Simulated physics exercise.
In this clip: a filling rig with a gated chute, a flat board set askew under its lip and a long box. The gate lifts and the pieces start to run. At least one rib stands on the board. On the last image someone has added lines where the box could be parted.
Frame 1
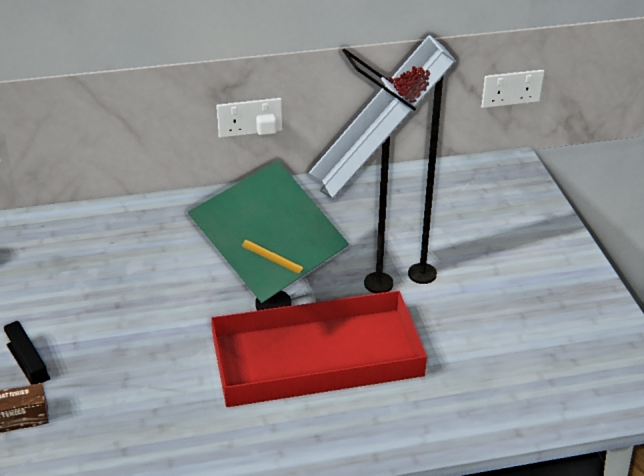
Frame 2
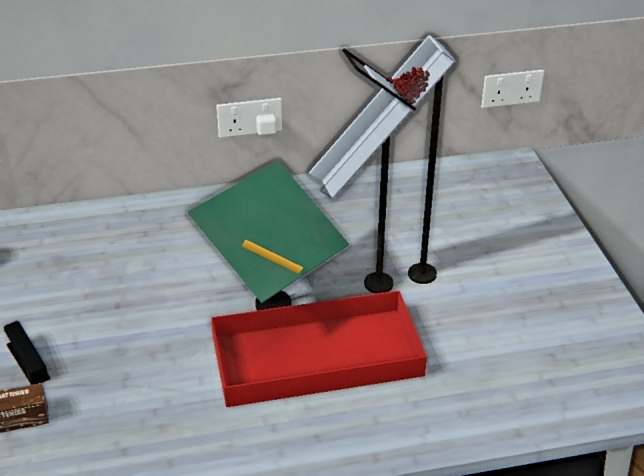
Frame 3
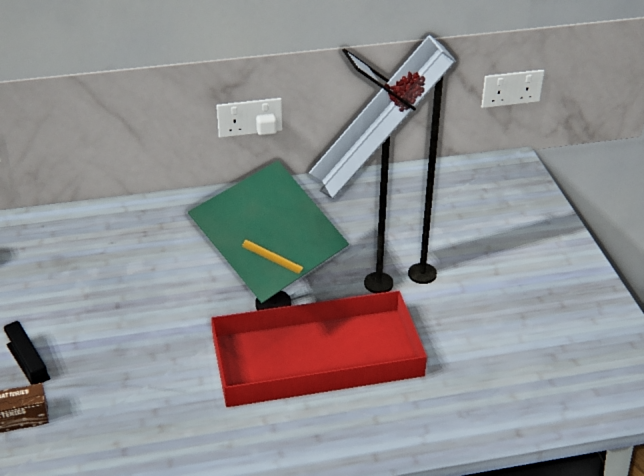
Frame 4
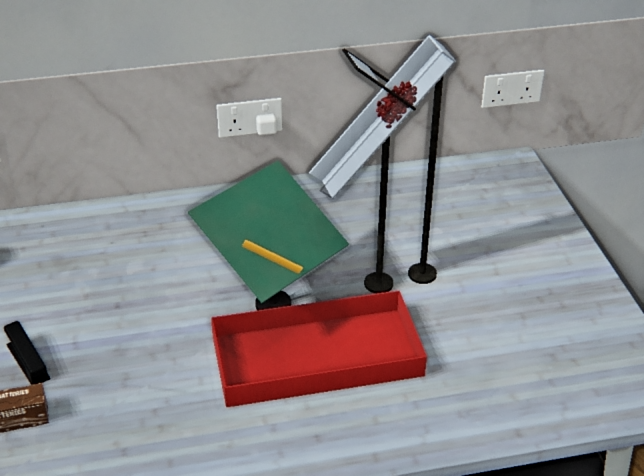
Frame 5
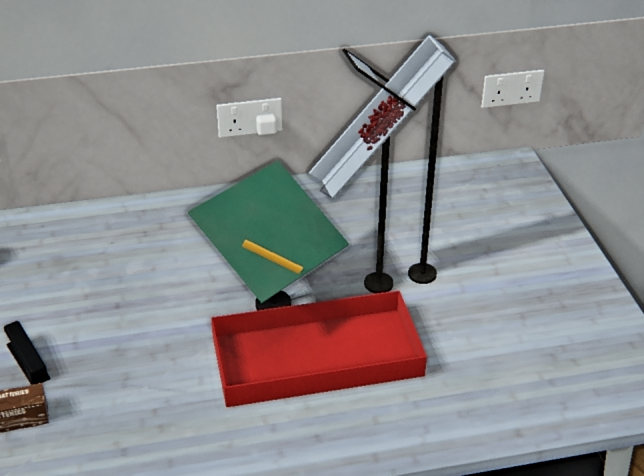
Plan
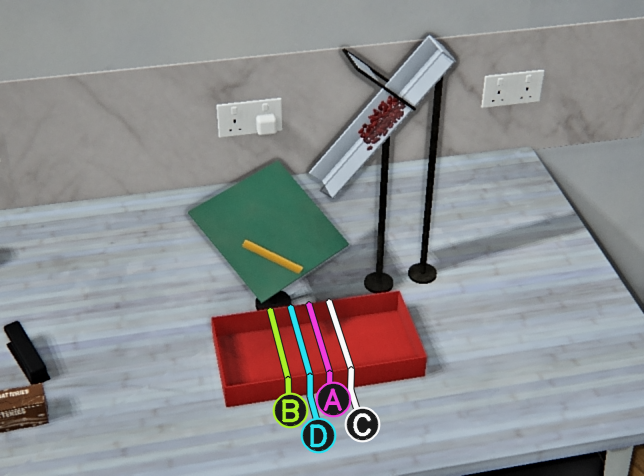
The footage shows small dark red pieces near the top of a steep metal chute sliding down and left along it, spreading out, while the tilted green board with its yellow strip and the empty red box stay still.
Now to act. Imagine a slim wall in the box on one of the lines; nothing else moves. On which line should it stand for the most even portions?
Go for C.
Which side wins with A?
More lands on the right.
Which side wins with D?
More lands on the right.
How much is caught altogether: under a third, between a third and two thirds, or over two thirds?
About that: Over two thirds.
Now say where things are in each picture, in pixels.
The first picture shows load behind the gate near (411, 87), kidney beans; lip of the chute near (328, 190), sloping steeply.
The second picture shows middle of the board near (271, 228), tilted fairly steeply; middle of its low edge near (308, 272); of its high edge near (235, 185).
The third picture shows front corners of the box near (225, 387) and (426, 356), empty; front of the load near (393, 99).
The fourth picture shows middle of the load near (395, 106); its front near (389, 127), close to a quarter of the way to the lip; rib from (245, 241) to (302, 268).
The fifth picture shows middle of the load near (380, 123); its front near (370, 148), close to half of the way to the lip.
On the marked copy, line A crosses the front rim at (329, 371); line B crosses the front rim at (287, 378); line C crosses the front rim at (351, 368); line D crosses the front rim at (309, 374).
With A, of what is caught, only a few on the left of the divider, all but a few on the right.
With B, of what is caught, only a few on the left of the divider, all but a few on the right.
With C, of what is caught, close to two thirds on the left of the divider, close to a third on the right.
With D, of what is caught, only a few on the left of the divider, all but a few on the right.
